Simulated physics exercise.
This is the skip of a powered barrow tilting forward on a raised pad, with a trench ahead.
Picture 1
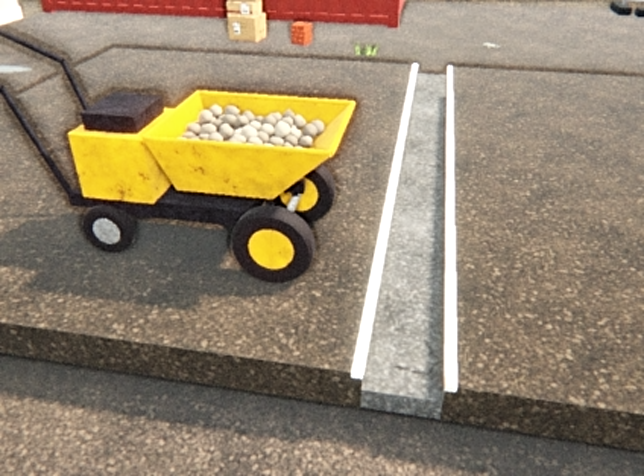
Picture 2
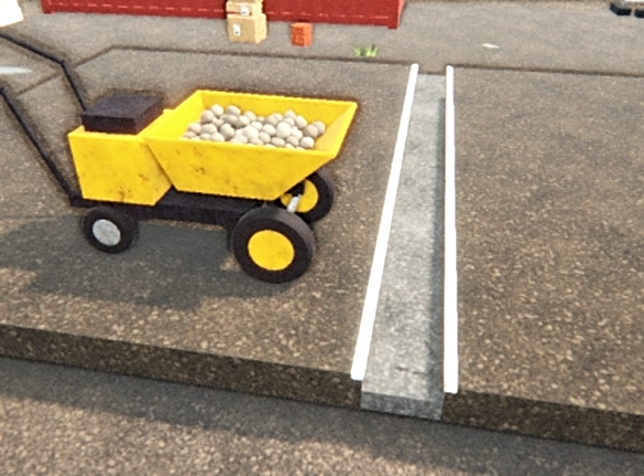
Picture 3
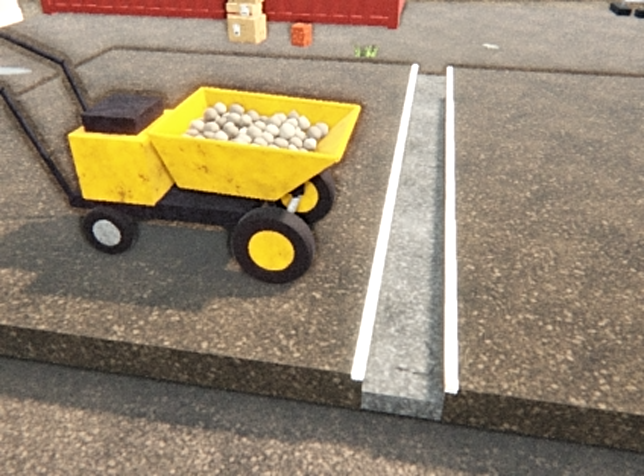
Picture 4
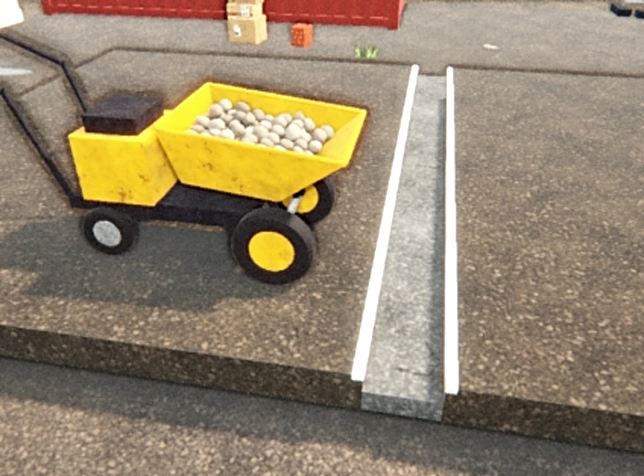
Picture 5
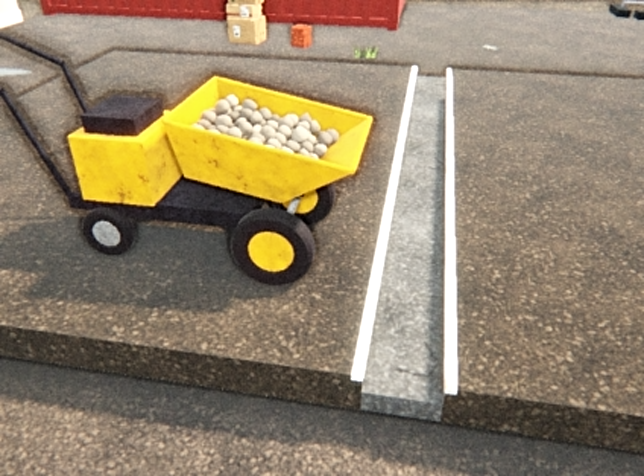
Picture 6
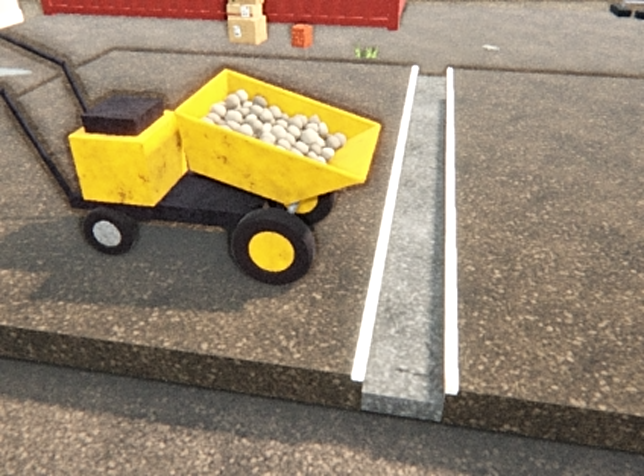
In the video, a yellow powered barrow loaded with rounded pebbles stands on a raised pad to the left of a shallow, white-edged trench. Its skip starts level, then gradually tilts forward to the right while the wheels stay still.
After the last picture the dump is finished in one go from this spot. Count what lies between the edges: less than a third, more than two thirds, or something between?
Between the edges lies from one third to two thirds of the load.
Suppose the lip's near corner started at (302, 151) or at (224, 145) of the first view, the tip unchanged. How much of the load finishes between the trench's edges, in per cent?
Roughly 70 per cent, and 30 per cent.
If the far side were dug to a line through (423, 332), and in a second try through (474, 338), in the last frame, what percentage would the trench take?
About 30 and 70 per cent.
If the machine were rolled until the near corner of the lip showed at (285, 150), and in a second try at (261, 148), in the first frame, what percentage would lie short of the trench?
First some 10, then 20 per cent.
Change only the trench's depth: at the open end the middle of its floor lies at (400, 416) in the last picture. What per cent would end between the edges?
Some 90 per cent.
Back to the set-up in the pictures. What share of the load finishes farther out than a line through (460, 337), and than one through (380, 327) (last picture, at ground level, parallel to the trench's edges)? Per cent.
The first gives 10 %, the second 70 %.
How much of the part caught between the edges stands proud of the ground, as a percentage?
It comes to 25 per cent or so.
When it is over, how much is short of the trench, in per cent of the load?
Some 0 per cent.
Soon after the last picture, skip tipped steeply; all in the skip.
A little later, skip tipped right over; about half in the skip; about a third in or heaped over the trench; a stray few beyond it.
Later still, skip tipped right over; about a third in the skip; about half in or heaped over the trench; a small part beyond it.
At rest, skip tipped right over; about a third in the skip; about half in or heaped over the trench; a small part beyond it.
